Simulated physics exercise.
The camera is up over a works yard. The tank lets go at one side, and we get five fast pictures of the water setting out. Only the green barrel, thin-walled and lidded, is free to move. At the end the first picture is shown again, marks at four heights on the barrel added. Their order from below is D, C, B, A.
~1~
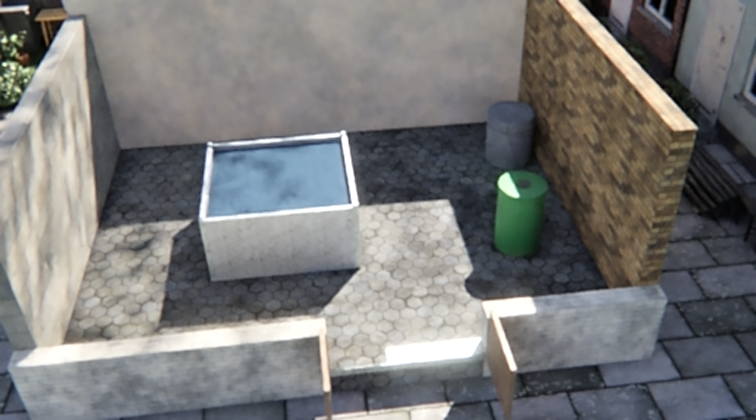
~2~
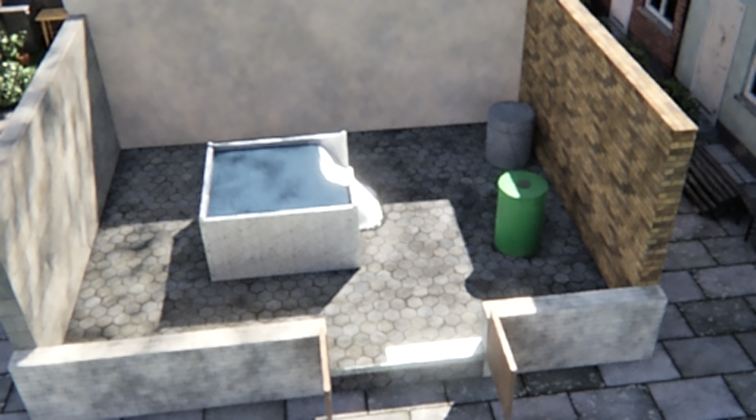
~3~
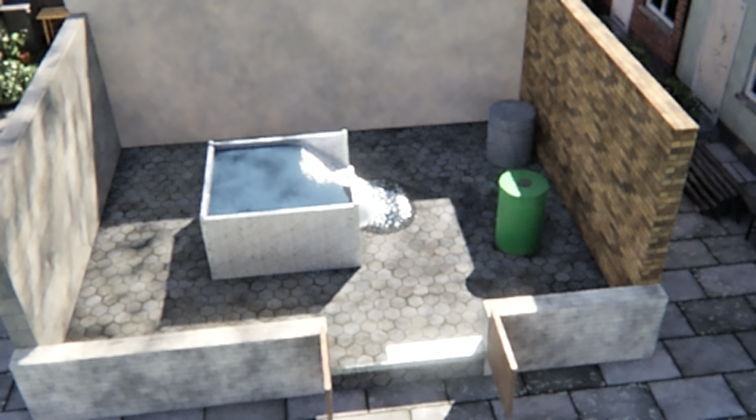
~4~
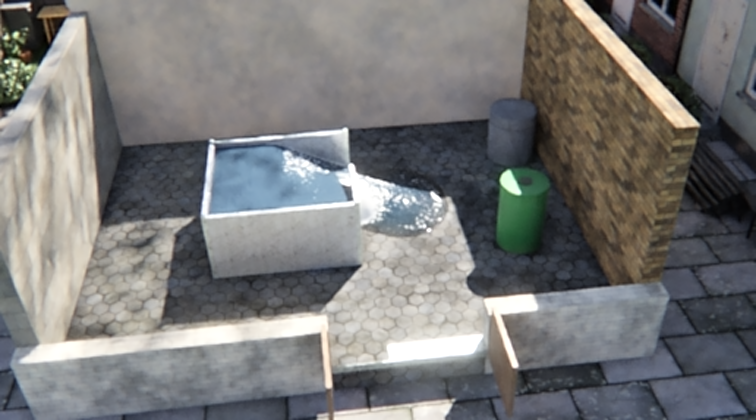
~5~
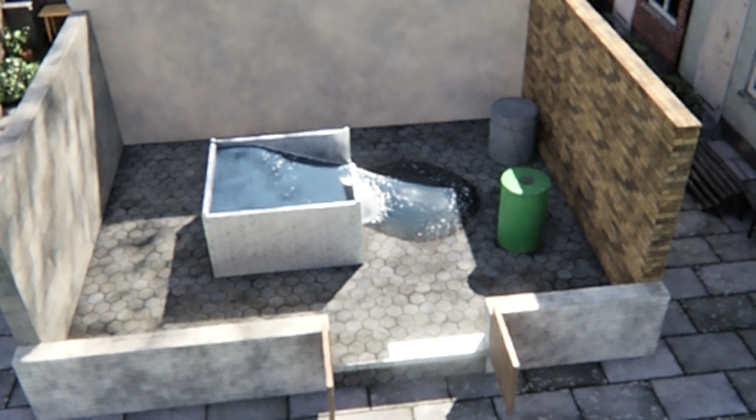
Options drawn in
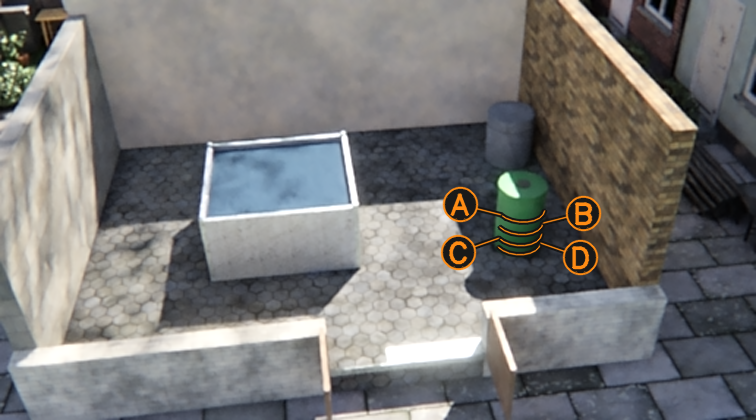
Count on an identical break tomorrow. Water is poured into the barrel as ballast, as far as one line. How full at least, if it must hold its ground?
B.
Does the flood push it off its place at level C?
Yes.
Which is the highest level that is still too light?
Level C.
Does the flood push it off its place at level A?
No.
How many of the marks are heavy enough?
Two of the four.
On the marked copy, A at (527, 221); B at (525, 234); C at (524, 245); D at (523, 254); from the bottom up D, C, B, A.
For level A, it does not move.
For level B, it does not move.
For level C, it is pushed about its own width away.
For level D, it is pushed about 7 times its own width away.
